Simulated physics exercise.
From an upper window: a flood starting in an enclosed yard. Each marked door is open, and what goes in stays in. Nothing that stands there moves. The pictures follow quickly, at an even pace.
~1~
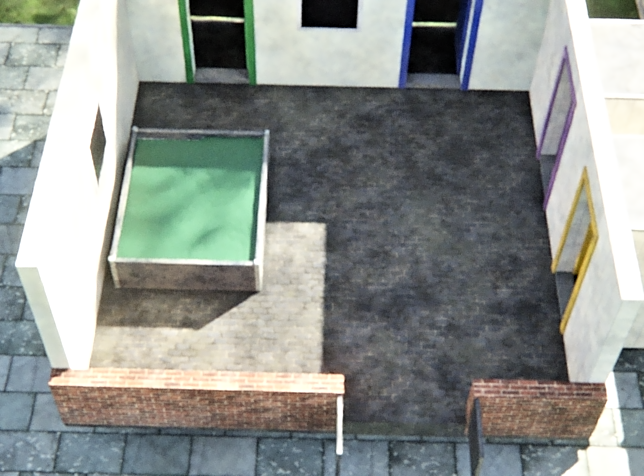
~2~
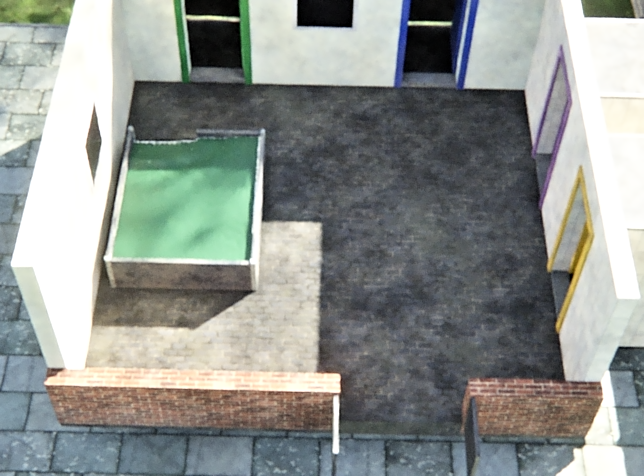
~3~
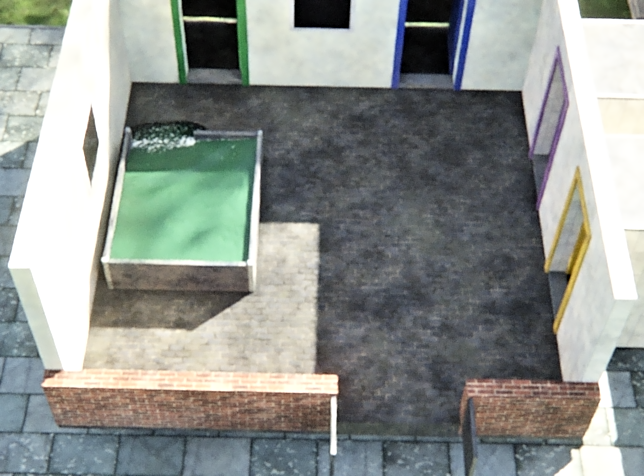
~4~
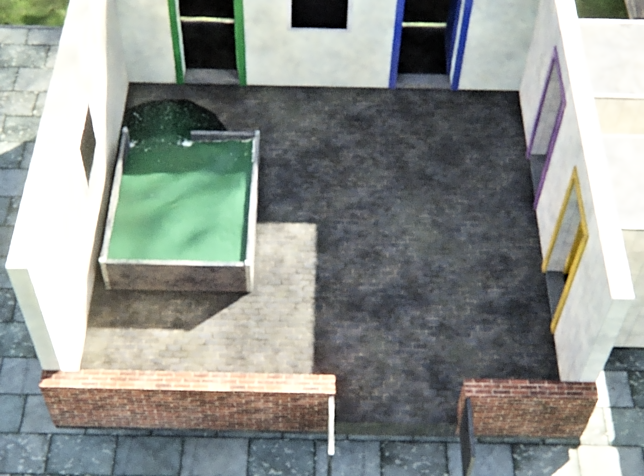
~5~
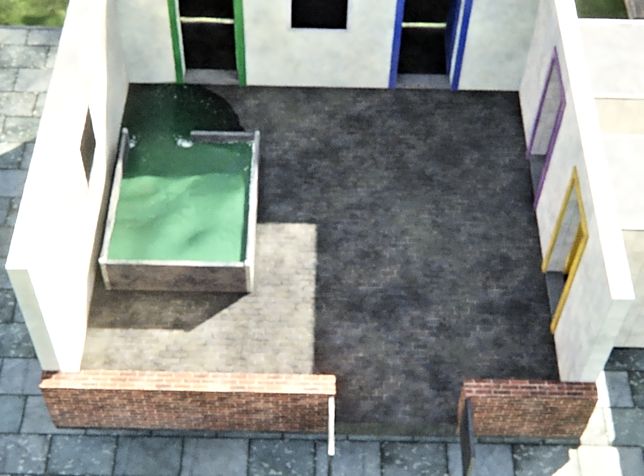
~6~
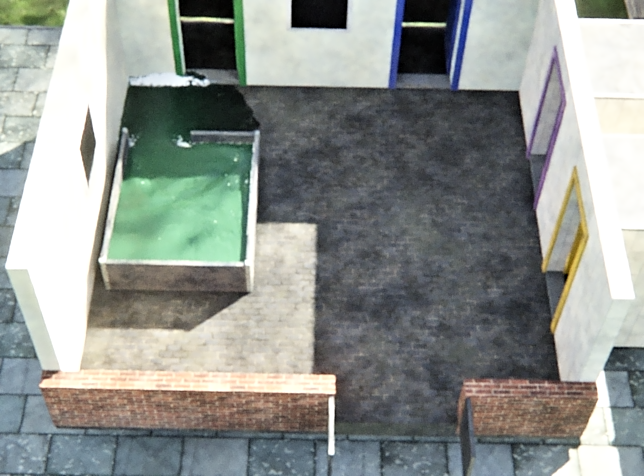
Water escapes from the far side of a green-filled tank in a walled, paved yard, seen from high above. The tank stands at left near a white wall, with green- and blue-trimmed doorways behind, purple and yellow ones at right, and low brick walls in front. As the view shifts very slightly, the water breaks out foaming, spreads darkly over the paving behind the tank, and froths white along the back wall.
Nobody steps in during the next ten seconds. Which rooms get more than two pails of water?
One by one: The yellow door admits no more than that; the purple door admits no more than that; the green door lets in a lot; the blue door admits no more than that.
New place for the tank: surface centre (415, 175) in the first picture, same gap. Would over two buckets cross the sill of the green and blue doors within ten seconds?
One by one: The green door is under, the blue door passes that mark.
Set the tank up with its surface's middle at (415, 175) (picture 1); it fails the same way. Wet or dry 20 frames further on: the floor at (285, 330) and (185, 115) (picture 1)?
As listed: Not flooded, awash.
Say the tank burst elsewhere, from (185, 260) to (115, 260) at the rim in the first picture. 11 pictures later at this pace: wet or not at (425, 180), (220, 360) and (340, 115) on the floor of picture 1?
In turn: Clear, wet, not flooded.
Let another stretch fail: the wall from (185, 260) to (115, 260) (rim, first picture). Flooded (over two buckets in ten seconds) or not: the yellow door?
In short: The yellow one is over.
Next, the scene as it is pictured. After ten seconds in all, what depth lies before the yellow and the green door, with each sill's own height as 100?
In turn 80 and 100 per cent.
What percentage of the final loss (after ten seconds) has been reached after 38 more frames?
Near 70 in a hundred.
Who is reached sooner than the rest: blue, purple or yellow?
First comes the blue one.
A moment on, water covers 10 % of the floor; the yellow door not reached, the purple door not reached, the green door over two buckets in, the blue door not reached.
Next, water covers 15 % of the floor; the yellow door not reached, the purple door not reached, the green door over two buckets in, the blue door not reached.
Then, water covers 40 % of the floor; the yellow door not reached, the purple door not reached, the green door far over two buckets in, the blue door wet at the sill, nothing in.
Later, water covers 65 % of the floor; the yellow door wet at the sill, nothing in, the purple door wet at the sill, nothing in, the green door far over two buckets in, the blue door wet at the sill, nothing in.
In the end, water covers 85 % of the floor; the yellow door wet at the sill, nothing in, the purple door wet at the sill, nothing in, the green door far over two buckets in, the blue door wet at the sill, nothing in.
